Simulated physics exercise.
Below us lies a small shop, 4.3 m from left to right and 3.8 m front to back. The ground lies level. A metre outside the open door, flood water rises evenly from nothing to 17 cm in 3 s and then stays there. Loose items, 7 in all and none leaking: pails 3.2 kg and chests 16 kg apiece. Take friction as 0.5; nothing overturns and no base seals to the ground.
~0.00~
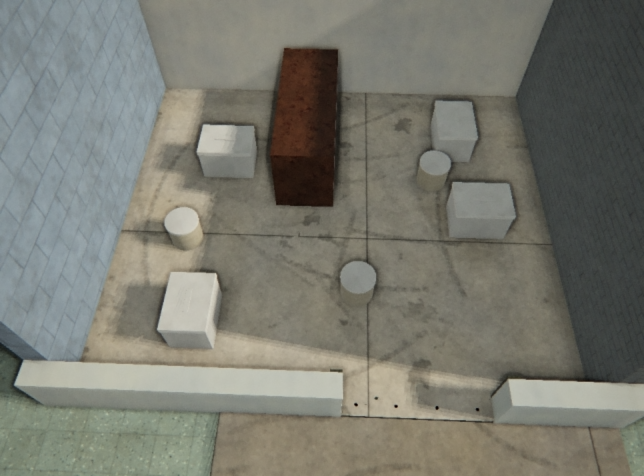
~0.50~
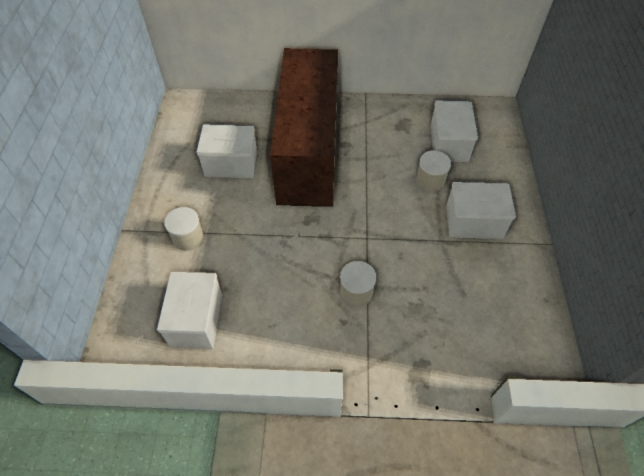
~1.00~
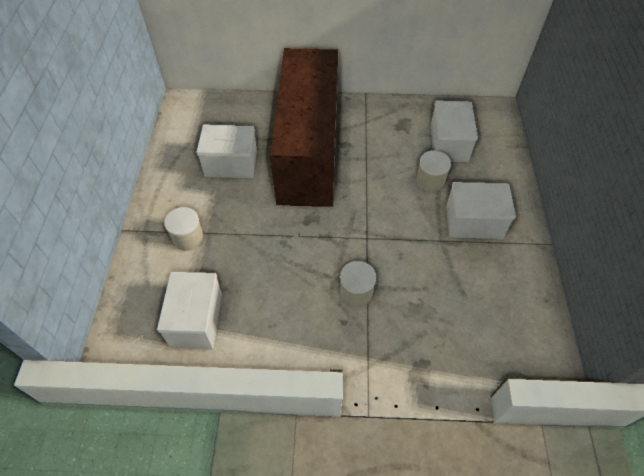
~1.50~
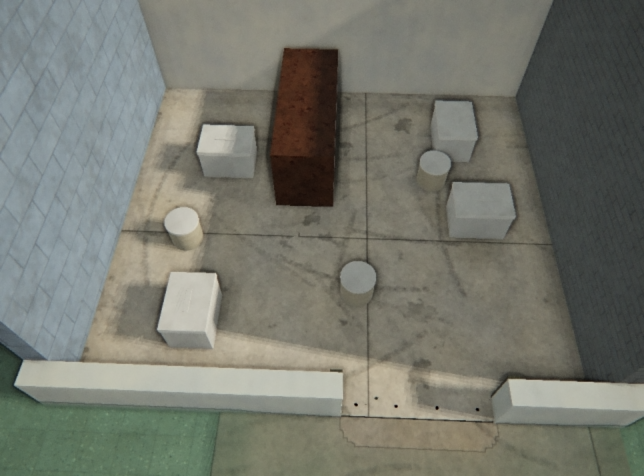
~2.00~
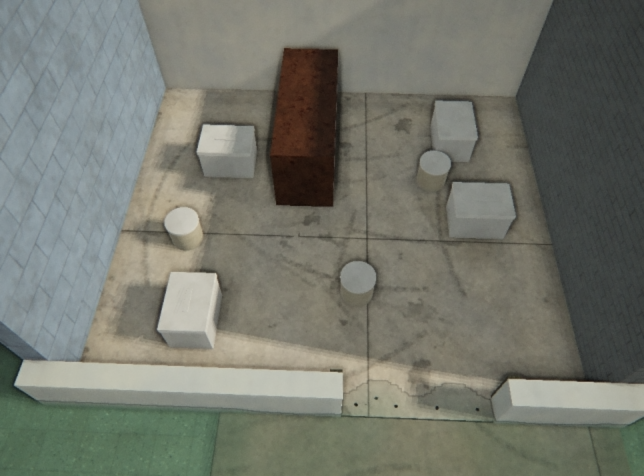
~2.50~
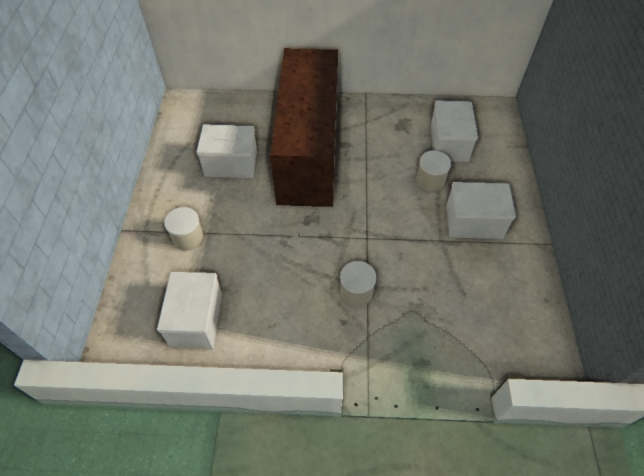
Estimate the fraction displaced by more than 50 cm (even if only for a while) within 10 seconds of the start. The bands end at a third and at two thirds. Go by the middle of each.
Share: One to two thirds.
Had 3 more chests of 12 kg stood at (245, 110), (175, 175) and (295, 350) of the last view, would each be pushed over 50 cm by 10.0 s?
In that order: Short of it, under, short of it.
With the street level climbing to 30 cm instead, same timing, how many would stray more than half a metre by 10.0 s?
In that case 6 of them.
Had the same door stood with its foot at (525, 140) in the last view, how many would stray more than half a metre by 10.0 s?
In that case 3 of them.
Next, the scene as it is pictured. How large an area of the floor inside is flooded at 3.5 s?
About 3.0 m2.
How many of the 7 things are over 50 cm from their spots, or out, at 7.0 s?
By then 1.
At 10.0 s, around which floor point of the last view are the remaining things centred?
Around (304, 180).
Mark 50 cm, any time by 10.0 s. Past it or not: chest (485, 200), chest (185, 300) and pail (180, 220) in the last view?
In turn: Over, under, less.
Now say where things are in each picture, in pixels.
In the first picture, a pail at (435, 162) rests on the ground; a chest at (484, 199), on the bottom; 0.0 m2 under water; 0 of 7 have shifted.
In the second picture, a pail at (435, 162) rests on the ground; a chest at (484, 199) rests on the ground; 0.0 m2 under water; 0 of 7 have shifted.
In the third picture, a pail at (435, 162), on the bottom; a chest at (484, 199), on the bottom; water covers 0.0 m2; 0 of 7 have shifted.
In the fourth picture, a pail at (435, 162), on the bottom; a chest at (484, 199), on the bottom; 0.0 m2 under water; 0 of 7 have shifted.
In the fifth picture, a pail at (435, 162) rests on the ground; a chest at (484, 199) rests on the ground; water covers 0.0 m2; 0 of 7 have shifted.
In the sixth picture, a pail at (435, 162), on the bottom; a chest at (484, 199), on the bottom; 0.6 m2 under water; 0 of 7 have shifted.
After 3.5 s 0 of 7 are over 50 cm from their spots; 0 afloat.
After 4.5 s 1 of 7 are over 50 cm from their spots; 0 afloat.
After 7.0 s 1 of 7 are over 50 cm from their spots; 0 afloat.
After 10.0 s 3 of 7 are over 50 cm from their spots, and 4 have been at some point; 4 afloat.
